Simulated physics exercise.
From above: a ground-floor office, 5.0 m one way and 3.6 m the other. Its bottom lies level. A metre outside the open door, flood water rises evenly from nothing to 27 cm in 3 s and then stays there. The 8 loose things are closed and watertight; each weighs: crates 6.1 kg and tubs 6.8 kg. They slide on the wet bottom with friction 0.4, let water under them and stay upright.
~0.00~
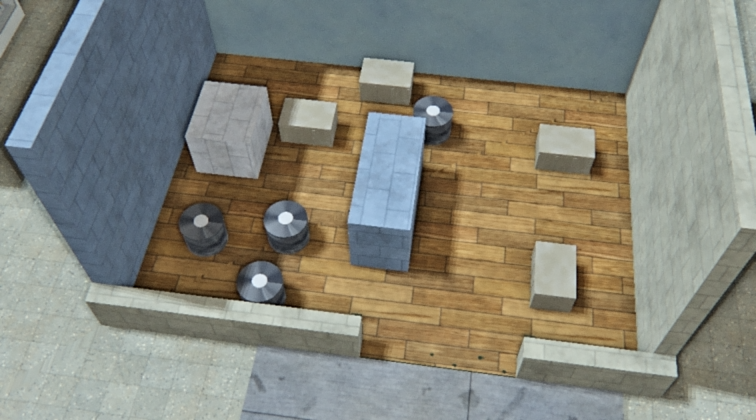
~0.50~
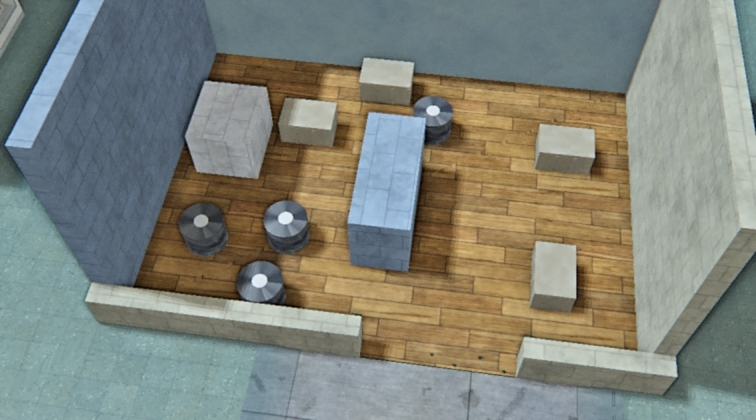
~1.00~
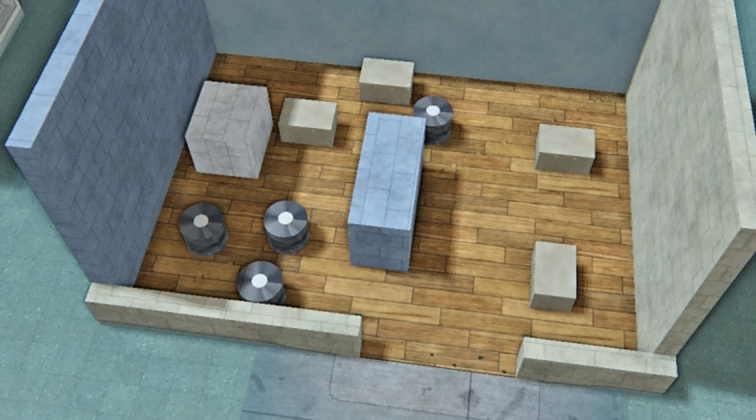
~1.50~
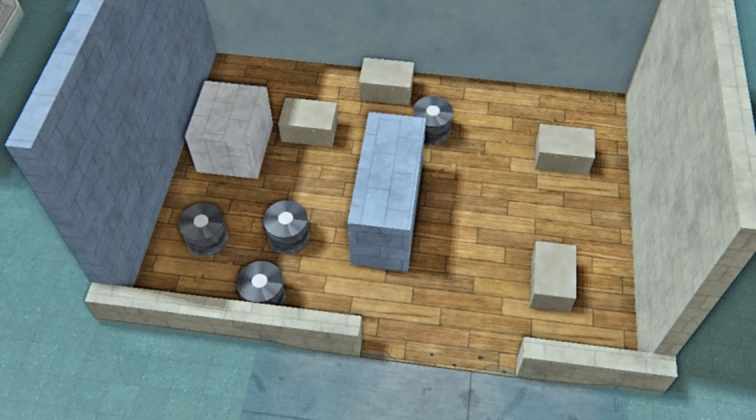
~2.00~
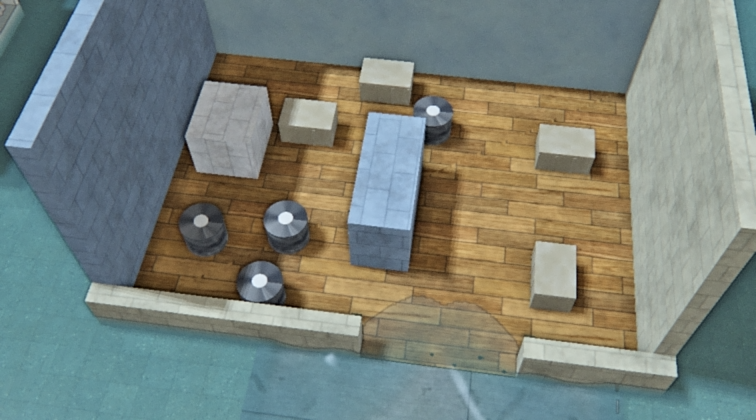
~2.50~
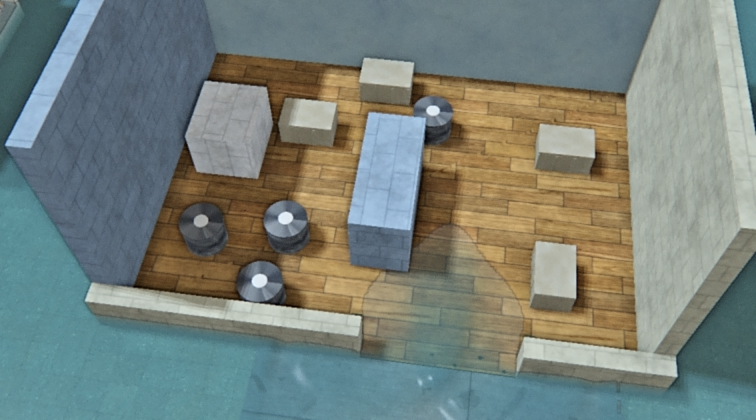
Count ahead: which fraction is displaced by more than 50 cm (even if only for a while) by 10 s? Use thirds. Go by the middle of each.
It is at least two thirds.
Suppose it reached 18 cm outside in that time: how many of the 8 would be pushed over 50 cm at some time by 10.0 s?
In that case 6 of them.
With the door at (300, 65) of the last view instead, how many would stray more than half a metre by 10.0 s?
Then 7.
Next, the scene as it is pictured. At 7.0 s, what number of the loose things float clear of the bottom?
5 of them.
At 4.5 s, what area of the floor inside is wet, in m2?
About 10.5 m2.
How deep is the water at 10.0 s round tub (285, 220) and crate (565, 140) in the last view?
Roughly 11 and 20 cm.
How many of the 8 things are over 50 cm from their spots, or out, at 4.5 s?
By then 3.
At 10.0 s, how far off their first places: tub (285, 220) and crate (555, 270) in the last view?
In turn: 80 cm, 80 cm.
After 3.5 s 0 of 8 are over 50 cm from their spots; 0 afloat.
After 4.5 s 3 of 8 are over 50 cm from their spots; 0 afloat.
After 7.0 s 4 of 8 are over 50 cm from their spots; 5 afloat.
After 10.0 s 8 of 8 are over 50 cm from their spots, and 8 have been at some point; 8 afloat.
